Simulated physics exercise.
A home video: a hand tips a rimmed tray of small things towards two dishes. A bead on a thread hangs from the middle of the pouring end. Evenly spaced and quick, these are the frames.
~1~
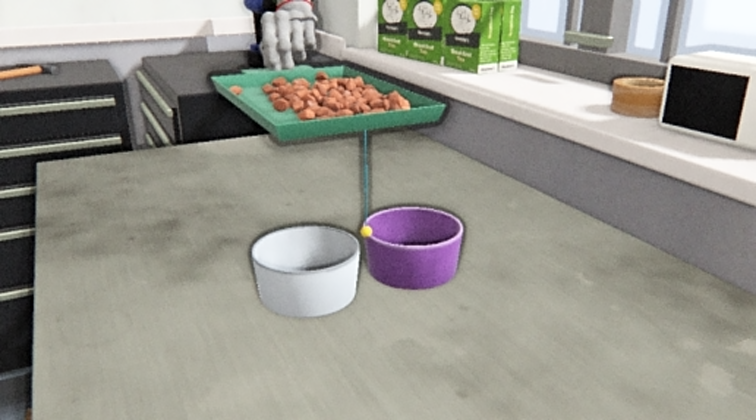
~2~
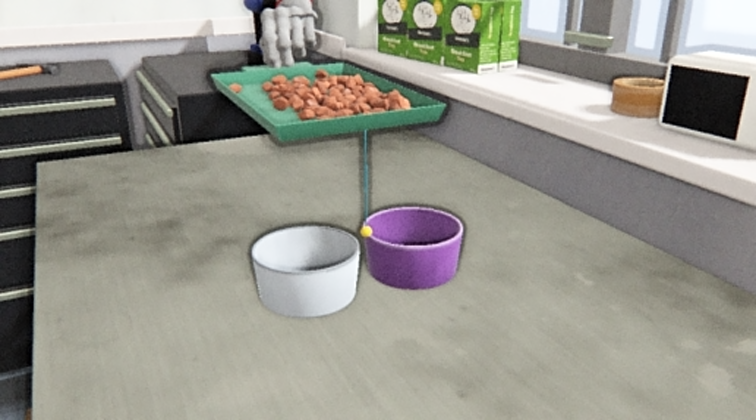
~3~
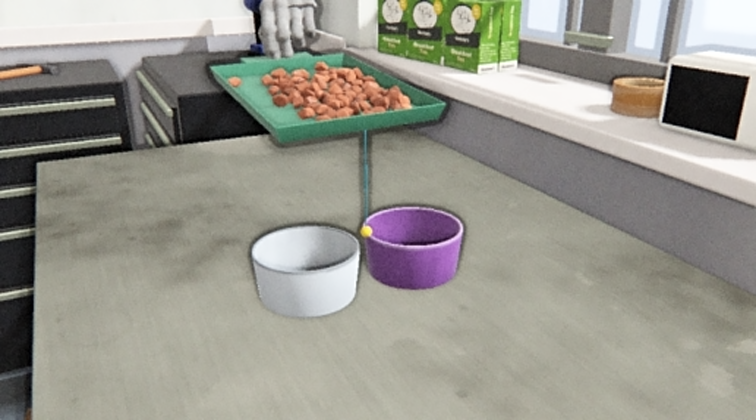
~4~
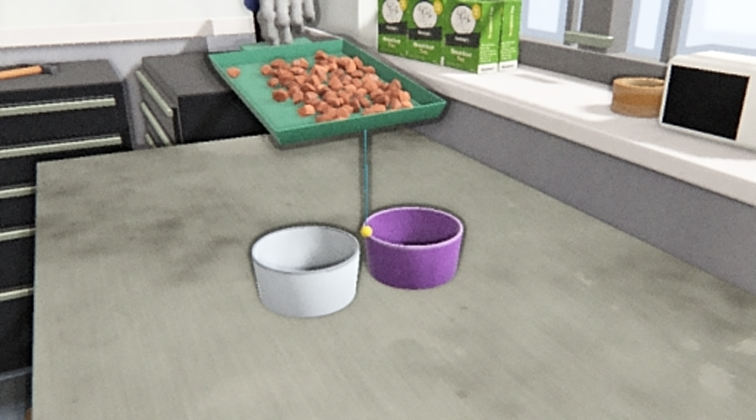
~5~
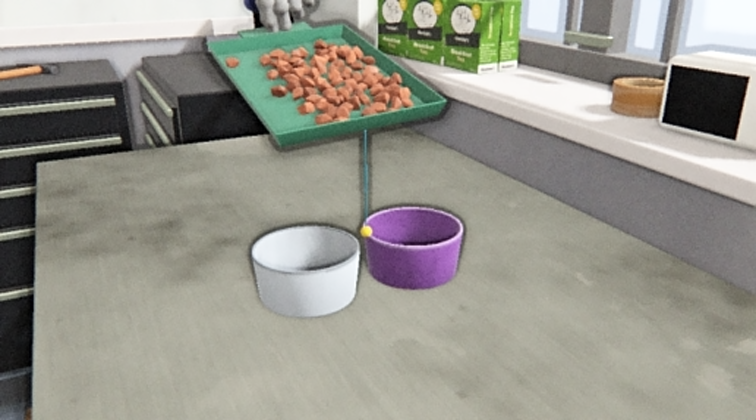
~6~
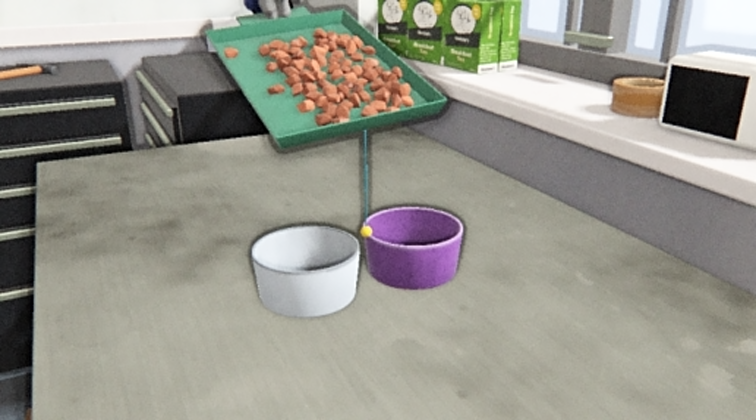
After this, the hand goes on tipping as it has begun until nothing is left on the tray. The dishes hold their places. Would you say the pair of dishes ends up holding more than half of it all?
The dishes will fail to catch most of it.
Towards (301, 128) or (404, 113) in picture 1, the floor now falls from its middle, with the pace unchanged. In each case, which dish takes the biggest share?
The left-side dish first and The right-side dish second.
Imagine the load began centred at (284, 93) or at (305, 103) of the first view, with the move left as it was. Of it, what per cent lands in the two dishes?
Shares: 20 % for the first, 10 % for the second.
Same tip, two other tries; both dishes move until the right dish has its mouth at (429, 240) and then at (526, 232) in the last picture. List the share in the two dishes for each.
About 70% on the first try and 10% on the second.
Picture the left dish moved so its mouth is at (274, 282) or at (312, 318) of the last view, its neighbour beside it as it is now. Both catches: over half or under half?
The pair would catch the greater share the first time and the lesser share the second time.
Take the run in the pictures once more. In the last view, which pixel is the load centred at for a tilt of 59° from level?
Somewhere about (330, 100).
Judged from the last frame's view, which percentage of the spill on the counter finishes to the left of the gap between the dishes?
Around 60 %.
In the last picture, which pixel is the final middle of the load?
Resting centre, last picture - approx. (328, 325).
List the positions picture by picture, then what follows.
The first picture shows corners of the pouring end at (280, 123) and (438, 104), level; middle of the load at (336, 100), bits of crushed brick; left dish at (326, 290); right dish at (437, 264); bead on its thread at (366, 232).
The second picture shows corners of the pouring end at (280, 124) and (438, 104), level; middle of the load at (336, 98).
The third picture shows corners of the pouring end at (280, 125) and (438, 103), tipped barely, lowest at the left corner; middle of the load at (336, 94).
The fourth picture shows corners of the pouring end at (280, 128) and (439, 101), tipped a little, lowest at the left corner; middle of the load at (336, 88).
The fifth picture shows corners of the pouring end at (280, 131) and (439, 100), tipped a little, lowest at the left corner; middle of the load at (336, 81).
The sixth picture shows corners of the pouring end at (280, 133) and (439, 98), tipped clearly, lowest at the left corner; middle of the load at (336, 75); left dish at (326, 290); right dish at (437, 264).
Soon, tray tipped steeply; nearly all on the tray; a stray few in the air.
A while on, tray tipped right over; a small part on the tray; a small part in the left dish; about two thirds outside both; a small part in the air.
Towards the end, tray tipped past a quarter turn; about a quarter in the left dish; most outside both.
Finally, tray tipped past a quarter turn; about a quarter in the left dish; none in the right dish; most outside both.
